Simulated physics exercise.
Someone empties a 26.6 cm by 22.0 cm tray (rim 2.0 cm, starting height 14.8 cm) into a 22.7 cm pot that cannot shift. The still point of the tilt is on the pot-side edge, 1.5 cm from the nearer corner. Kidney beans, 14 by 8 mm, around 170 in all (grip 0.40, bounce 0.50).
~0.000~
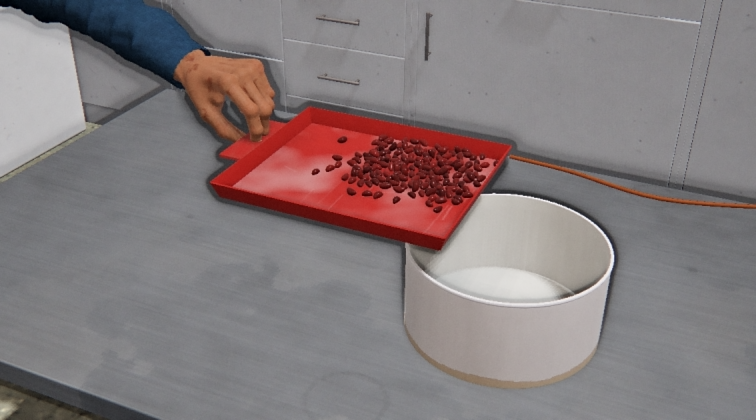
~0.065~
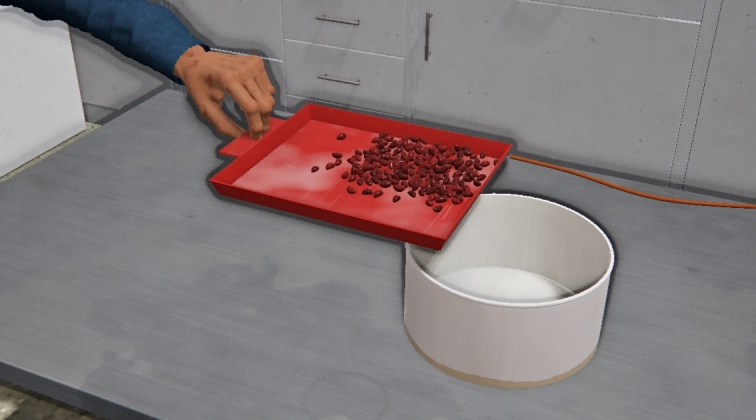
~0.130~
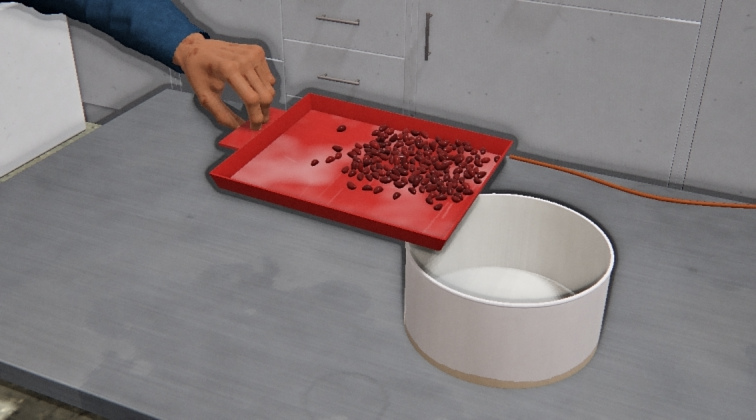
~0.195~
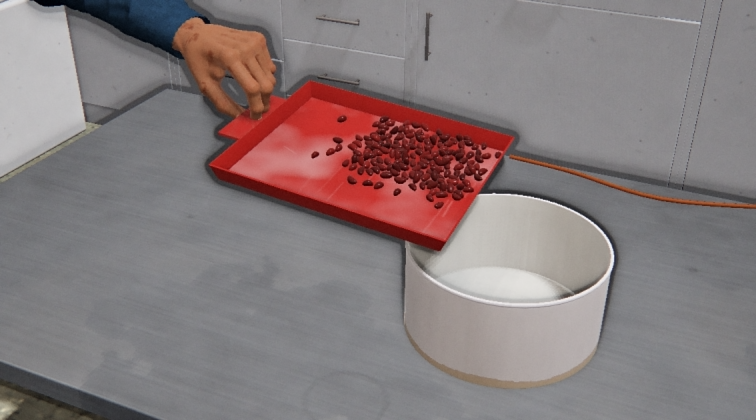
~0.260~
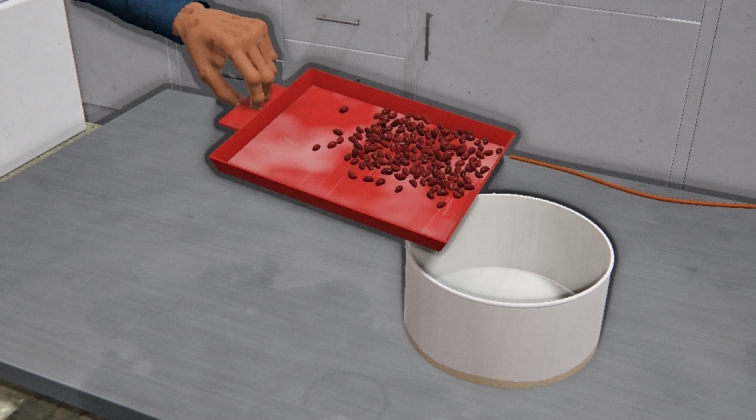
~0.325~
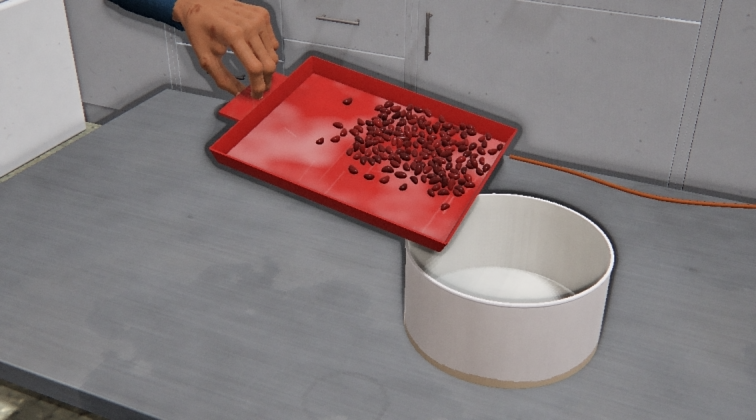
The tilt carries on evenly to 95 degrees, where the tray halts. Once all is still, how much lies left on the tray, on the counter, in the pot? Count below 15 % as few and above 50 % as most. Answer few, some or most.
Tray few, counter some, pot most.
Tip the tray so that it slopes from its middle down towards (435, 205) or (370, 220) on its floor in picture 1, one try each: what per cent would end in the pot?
Some 95 and 0 per cent.
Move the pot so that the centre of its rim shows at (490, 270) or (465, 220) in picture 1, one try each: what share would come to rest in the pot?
Some 100 and 5 per cent.
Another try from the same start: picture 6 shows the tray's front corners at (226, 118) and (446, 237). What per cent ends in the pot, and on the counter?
Pot 100, counter 0.
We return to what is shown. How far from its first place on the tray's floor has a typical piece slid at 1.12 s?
Roughly 8 cm.
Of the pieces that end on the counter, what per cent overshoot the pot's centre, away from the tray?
Some 60 per cent.
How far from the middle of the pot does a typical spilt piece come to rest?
Some 20 cm.
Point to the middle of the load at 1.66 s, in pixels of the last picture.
Around (468, 211).
After 1.12 s, tilt 51 degrees; the tray holds 95 %, the pot 0 %.
After 1.66 s, tilt 77 degrees; the tray holds 85 %, the pot 5 %.
After 2.25 s, tilt 95 degrees; the tray holds 0 %, the pot 65 %.
In the end, at 3.2 s, tray 0 %, counter 35 %, pot 65 %.
